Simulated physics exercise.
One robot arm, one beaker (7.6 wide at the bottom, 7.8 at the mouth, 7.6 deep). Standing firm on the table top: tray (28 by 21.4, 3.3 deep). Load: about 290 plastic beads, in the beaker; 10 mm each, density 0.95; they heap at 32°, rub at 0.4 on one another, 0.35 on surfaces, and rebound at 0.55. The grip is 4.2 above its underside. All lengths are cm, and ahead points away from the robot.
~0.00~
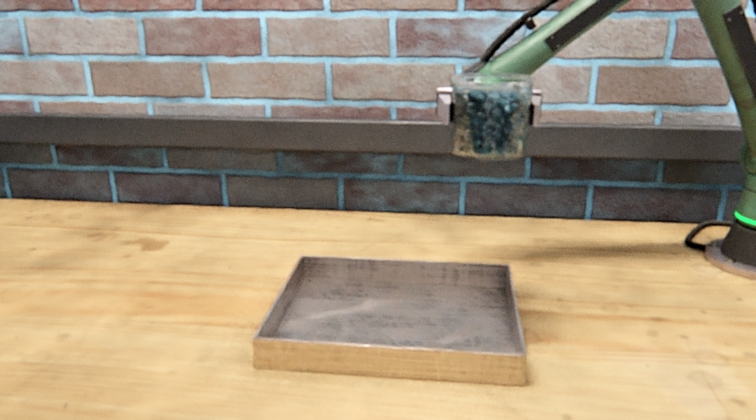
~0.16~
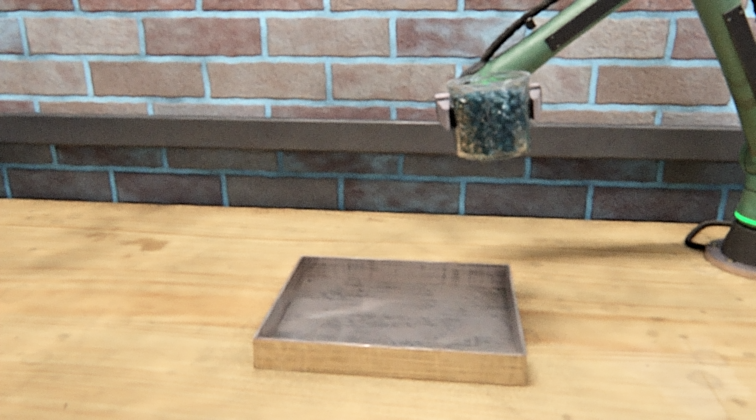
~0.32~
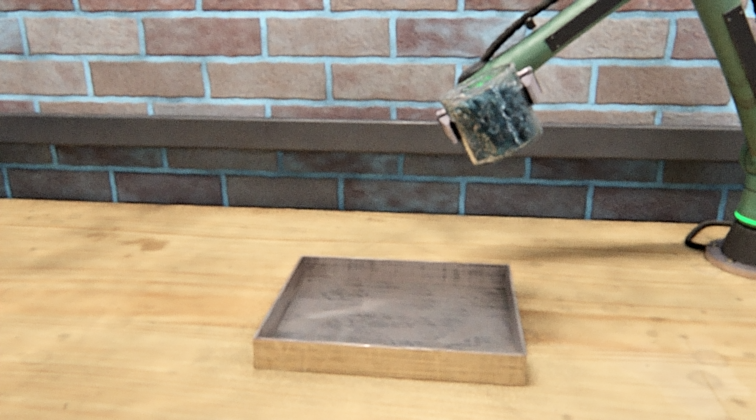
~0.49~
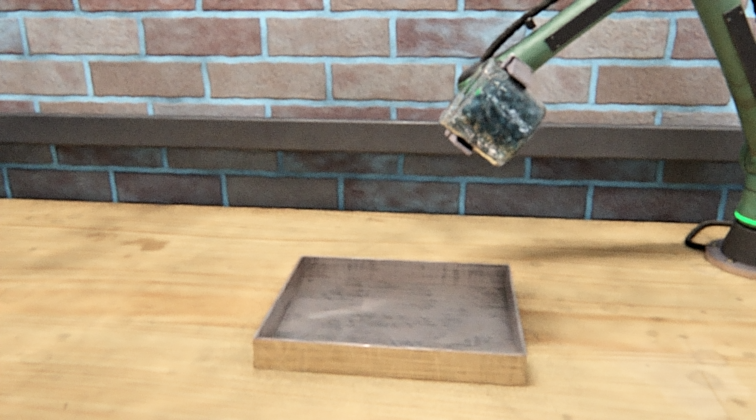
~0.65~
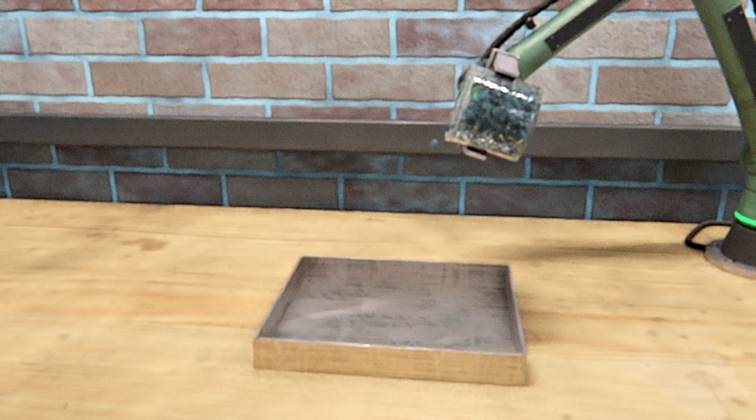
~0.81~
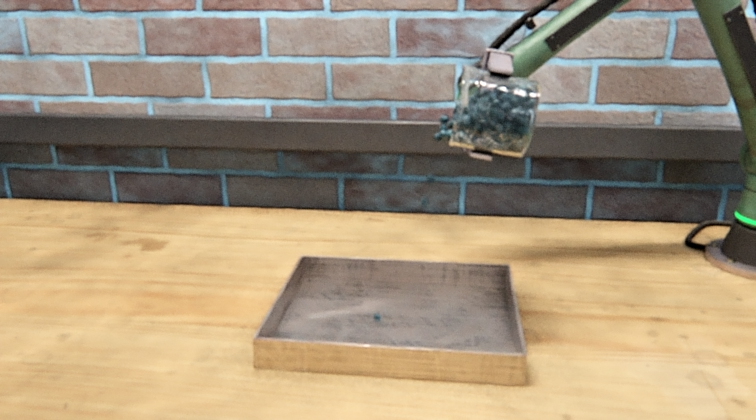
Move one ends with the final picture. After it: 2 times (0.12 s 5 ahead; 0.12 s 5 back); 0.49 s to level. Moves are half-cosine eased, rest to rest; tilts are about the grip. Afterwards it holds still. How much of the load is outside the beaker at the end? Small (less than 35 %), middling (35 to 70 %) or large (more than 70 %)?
Answer: Large; more than 70 % of the plastic beads finish outside the beaker.
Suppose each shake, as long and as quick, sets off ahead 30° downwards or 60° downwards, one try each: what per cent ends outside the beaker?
Some 65 and 40 per cent.
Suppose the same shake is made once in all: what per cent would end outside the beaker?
In that case some 70 per cent.
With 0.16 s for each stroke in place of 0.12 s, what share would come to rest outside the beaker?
In that case some 75 per cent.
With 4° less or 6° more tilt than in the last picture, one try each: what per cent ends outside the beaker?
About 80 and 95 per cent.
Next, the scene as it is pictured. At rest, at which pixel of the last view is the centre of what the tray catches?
Near (335, 314).
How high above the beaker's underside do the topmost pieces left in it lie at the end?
Roughly 3.5 cm.
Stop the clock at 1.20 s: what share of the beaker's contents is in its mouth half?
Some 70 per cent.
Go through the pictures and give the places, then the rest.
The first frame shows beaker middle at (490, 116), level; upper third of the load around (488, 101), from x 460 to 525, top at y 90; 288 in the beaker.
The second frame shows beaker middle at (491, 116), tilted 8° forward; upper third of the load around (491, 102), from x 455 to 525, top at y 90.
The third frame shows beaker middle at (492, 116), tilted 28° forward; upper third of the load around (495, 103), from x 455 to 530, top at y 85.
The fourth frame shows beaker middle at (493, 115), tilted 52° forward; upper third of the load around (498, 101), from x 455 to 535, top at y 80.
The fifth frame shows beaker middle at (494, 114), tilted 72° forward; upper third of the load around (503, 101), from x 435 to 535, top at y 85; 287 in the beaker, 1 in flight or on a rim.
The sixth frame shows beaker middle at (494, 113), tilted 80° forward; upper third of the load around (505, 102), from x 375 to 530, top at y 85; 285 in the beaker, 1 in the tray, 2 in flight or on a rim.
By 1.20 s, tilted 80° forward, highest piece 26 above the table; 186 in the tray, 87 in the beaker, 4 on the table or floor, 11 in flight or on a rim.
By 1.59 s, tilted 27° forward, highest piece 27 above the table; 242 in the tray, 29 in the beaker, 13 on the table or floor, 4 in flight or on a rim.
By 1.98 s, level, highest piece 26 above the table; 246 in the tray, 29 in the beaker, 13 on the table or floor.
By 3.03 s, level, highest piece 26 above the table; 246 in the tray, 29 in the beaker, 13 on the table or floor.
Final count, 246 in the tray, 29 in the beaker, 13 on the table or floor. That is 90 % outside the beaker.
